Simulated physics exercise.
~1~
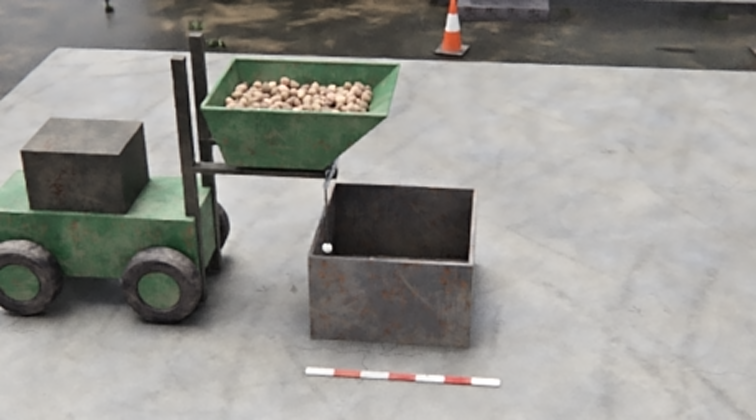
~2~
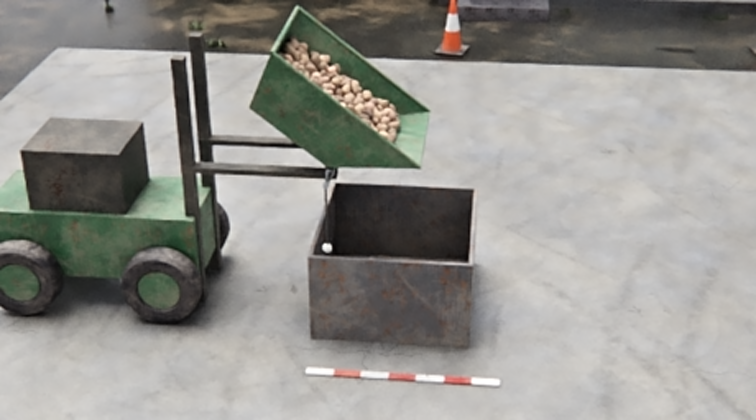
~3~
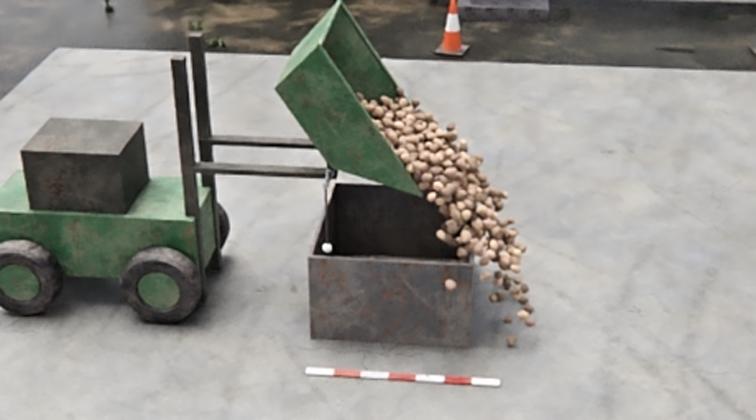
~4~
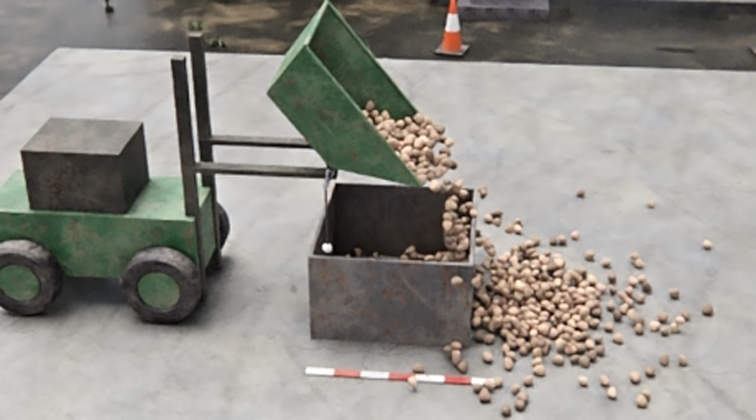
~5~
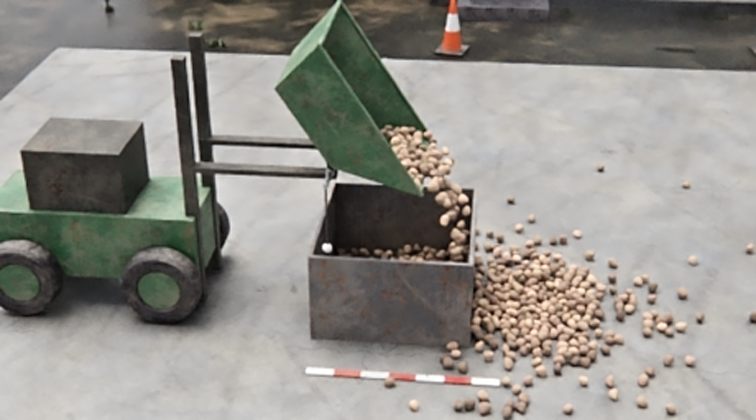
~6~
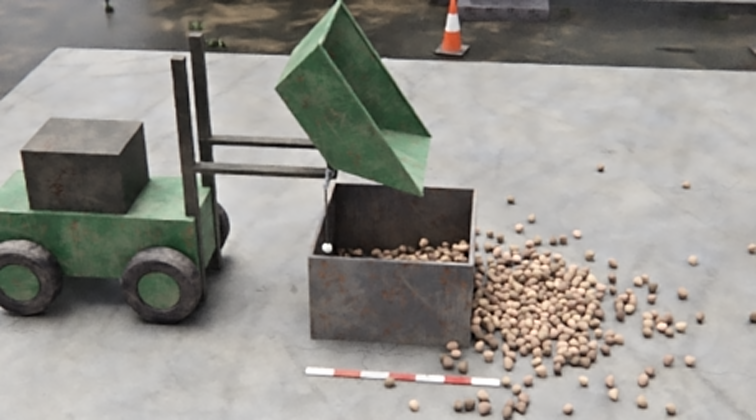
A green skip tips brown stones forward, some landing in the bin, many beyond it.
